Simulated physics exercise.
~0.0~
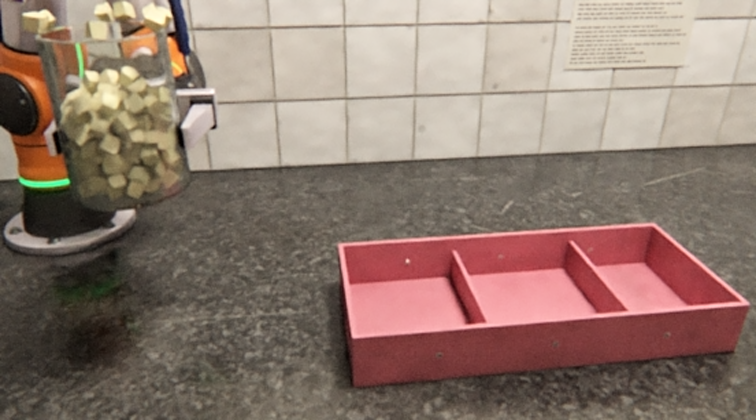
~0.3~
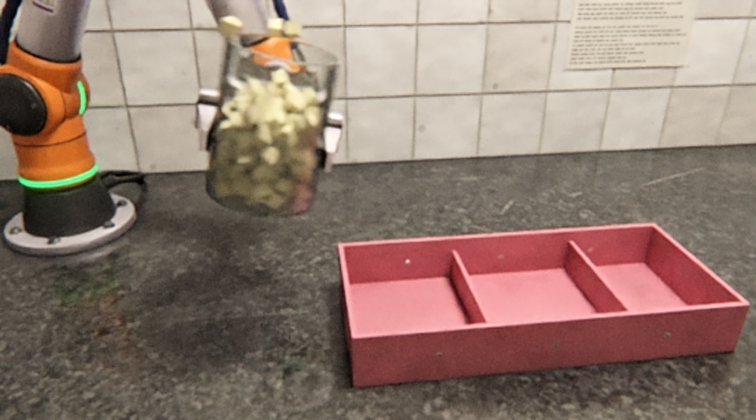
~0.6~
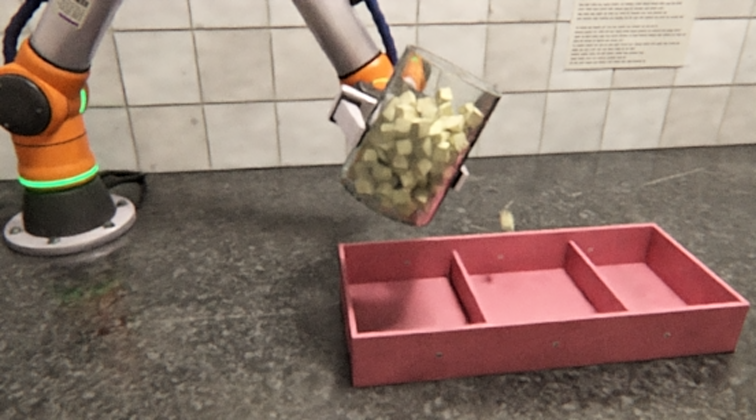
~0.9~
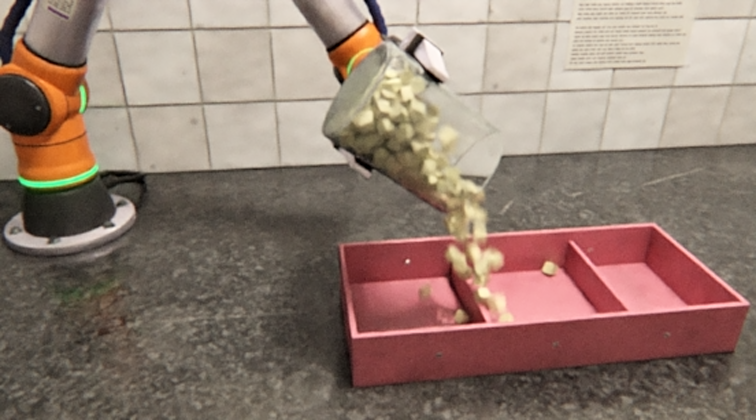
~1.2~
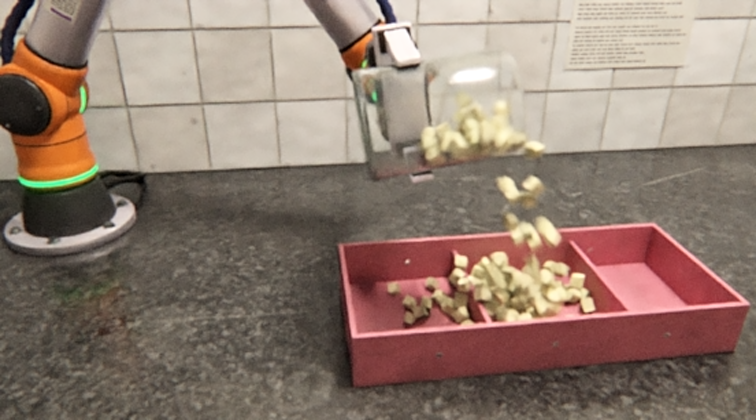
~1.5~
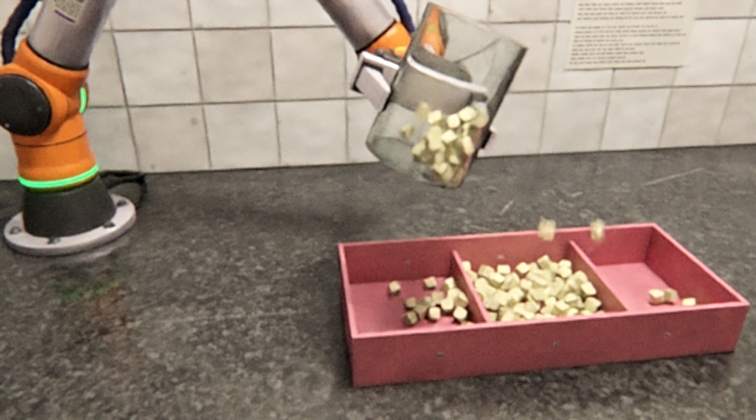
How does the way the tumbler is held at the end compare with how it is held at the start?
At the start the tumbler is held upright, while at the end it is leaning to the right with some cubes still inside.
